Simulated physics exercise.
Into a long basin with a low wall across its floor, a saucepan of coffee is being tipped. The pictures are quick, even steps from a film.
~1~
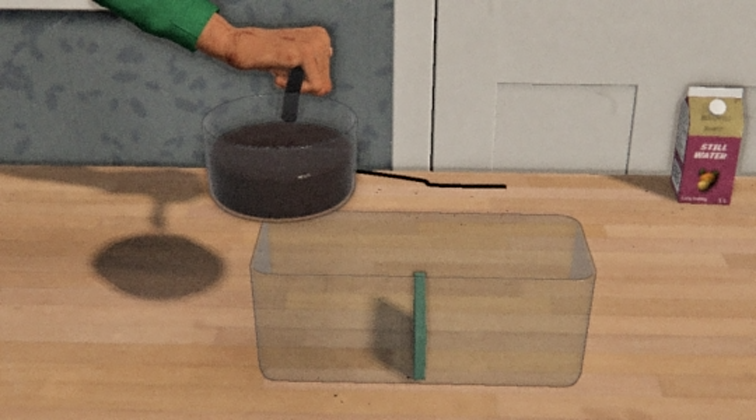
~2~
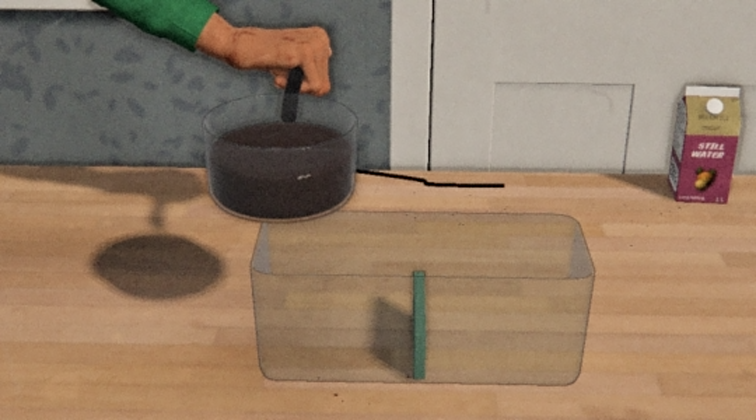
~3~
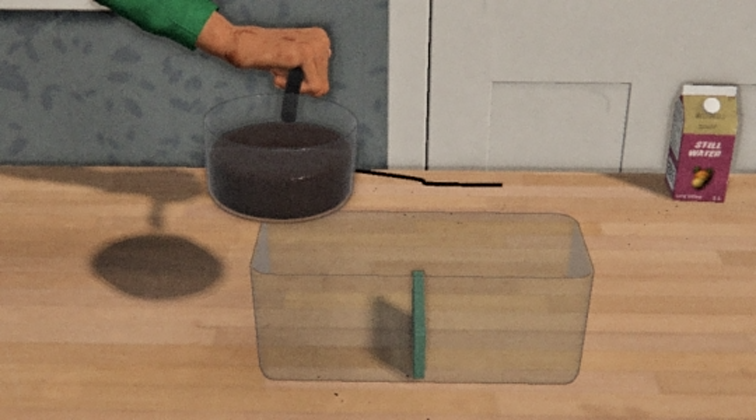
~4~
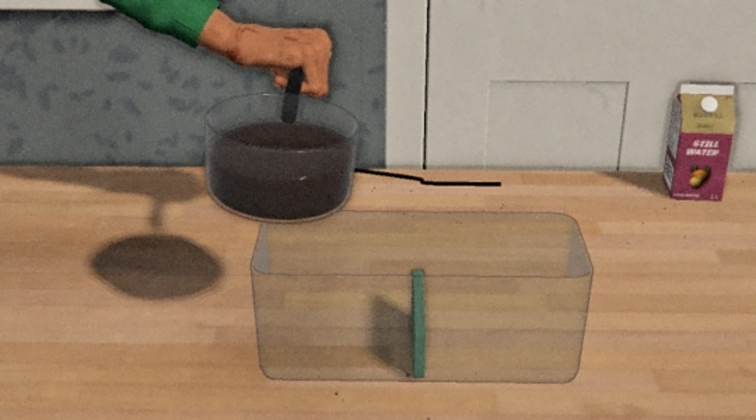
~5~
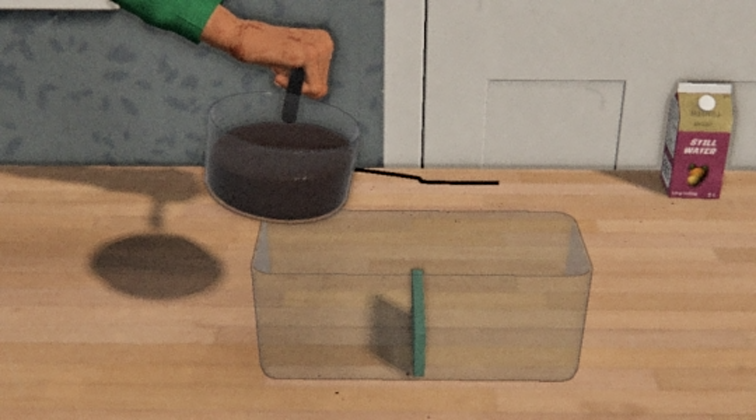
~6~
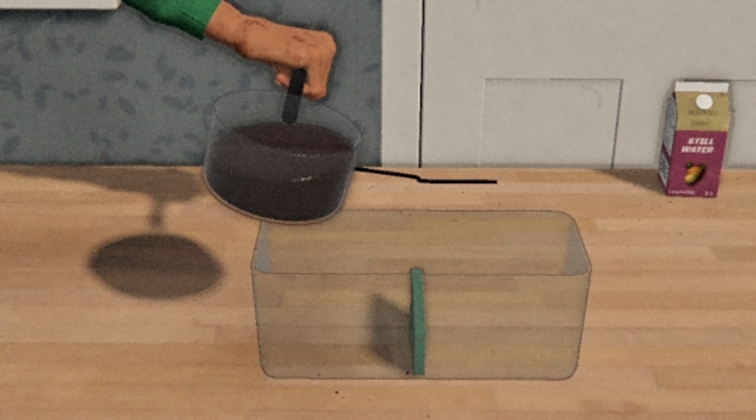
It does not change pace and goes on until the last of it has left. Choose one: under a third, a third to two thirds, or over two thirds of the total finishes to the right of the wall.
Under a third finishes to the right of the wall.
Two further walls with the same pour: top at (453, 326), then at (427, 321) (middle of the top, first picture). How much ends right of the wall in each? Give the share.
Well, it's close to 20 per cent for the first one, then 20 per cent for the other.
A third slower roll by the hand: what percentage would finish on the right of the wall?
Some 30 per cent.
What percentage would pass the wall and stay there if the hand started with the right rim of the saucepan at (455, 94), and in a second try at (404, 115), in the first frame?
In order, roughly 95 percent and 70 percent.
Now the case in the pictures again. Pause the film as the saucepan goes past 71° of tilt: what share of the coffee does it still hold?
65 per cent, approximately.
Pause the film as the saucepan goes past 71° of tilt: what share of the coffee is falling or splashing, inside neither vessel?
Roughly 25 percent.
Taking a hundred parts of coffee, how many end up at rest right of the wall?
I'd put it at around 15 %.
A moment on, the saucepan is tipped part way and 63 per cent is still to pour, 11 is left of the wall and 0 right of it.
Next, the saucepan is tipped right over and 14 per cent is still to pour, 64 is left of the wall and 16 right of it.
Then the saucepan is tipped right over and 1 per cent is still to pour, 80 is left of the wall and 17 right of it.
Later the saucepan is tipped right over and 0 per cent is still to pour, 83 is left of the wall and 17 right of it.
In the end 83 per cent lies left of the wall, 17 right of it and 0 outside.
